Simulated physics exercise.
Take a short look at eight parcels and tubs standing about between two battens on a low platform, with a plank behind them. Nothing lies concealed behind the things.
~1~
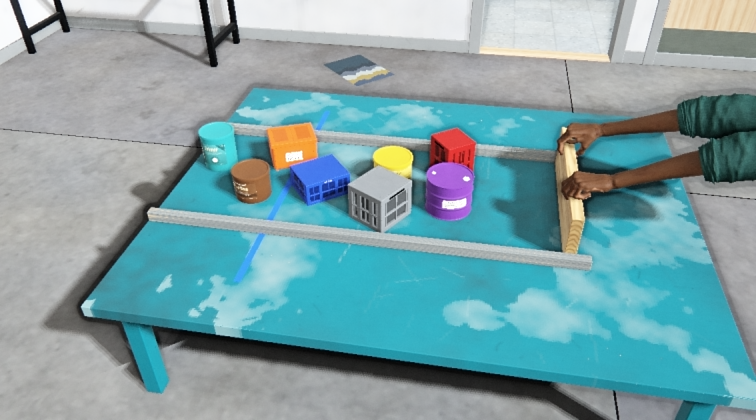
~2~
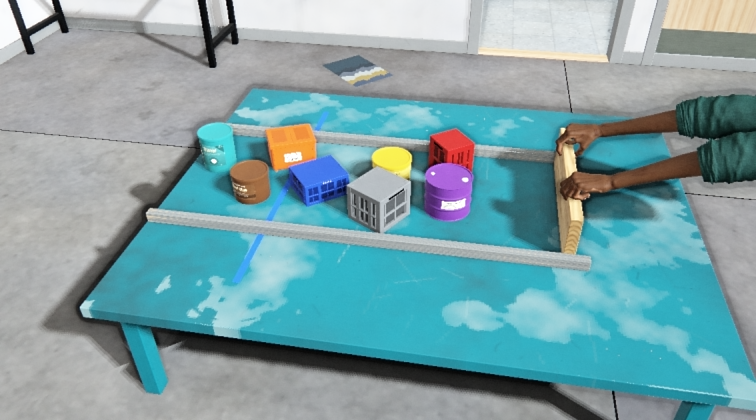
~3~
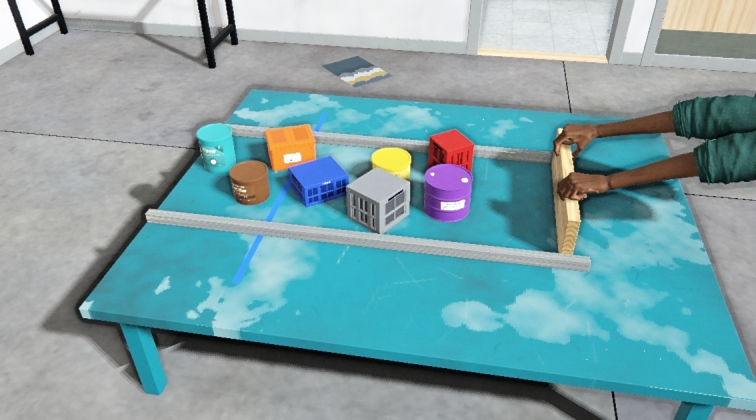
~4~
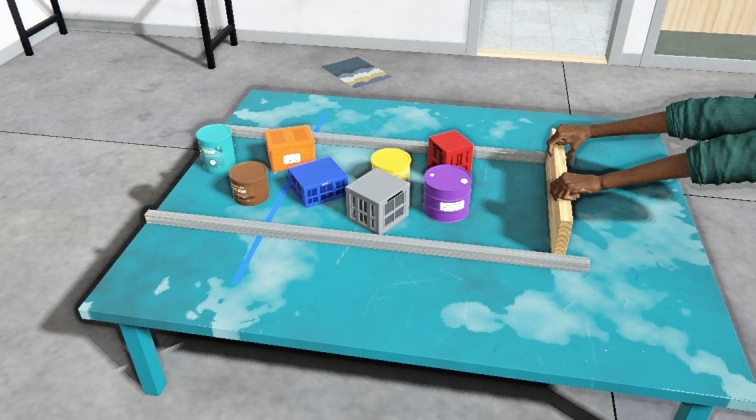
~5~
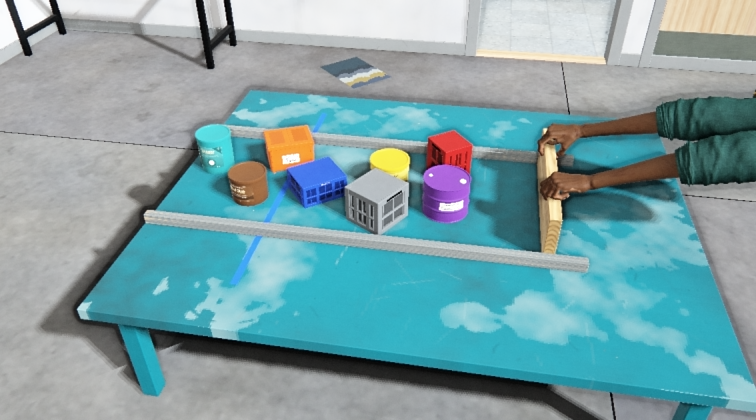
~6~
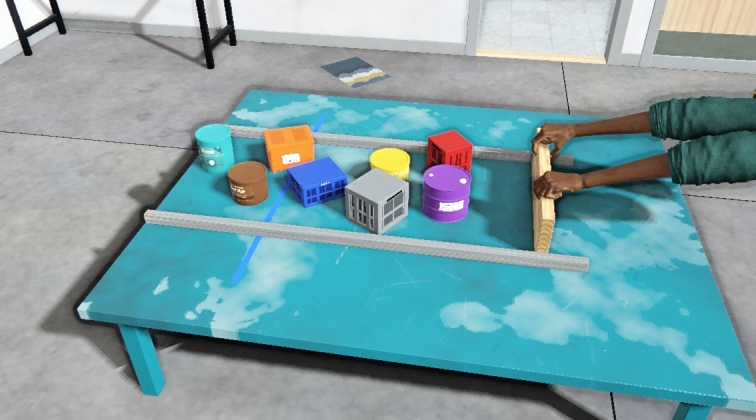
On a low turquoise table, two hands slide a wooden plank slightly left toward eight containers.
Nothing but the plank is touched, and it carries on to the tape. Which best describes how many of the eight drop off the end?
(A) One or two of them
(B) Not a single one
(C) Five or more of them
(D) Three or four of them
The answer is B.
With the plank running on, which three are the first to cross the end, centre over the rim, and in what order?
First comes the brown pail, next the turquoise pail, and after that the blue crate.
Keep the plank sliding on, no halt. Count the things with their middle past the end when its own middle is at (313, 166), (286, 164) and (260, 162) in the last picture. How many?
Over the end: 0, 0, 2.
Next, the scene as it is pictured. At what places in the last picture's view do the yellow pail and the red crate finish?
Close to (277, 156); the other close to (290, 135).
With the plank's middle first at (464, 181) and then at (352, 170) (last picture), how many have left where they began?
First 2, after that 6.
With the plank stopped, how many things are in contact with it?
4 end up touching it.
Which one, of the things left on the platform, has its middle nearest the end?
Answer: The brown pail.
A little later, none off yet; turquoise pail at rest near (216, 149); brown pail at rest near (249, 184); orange tote at rest near (290, 149).
When it is over, the number that fall off is zero.
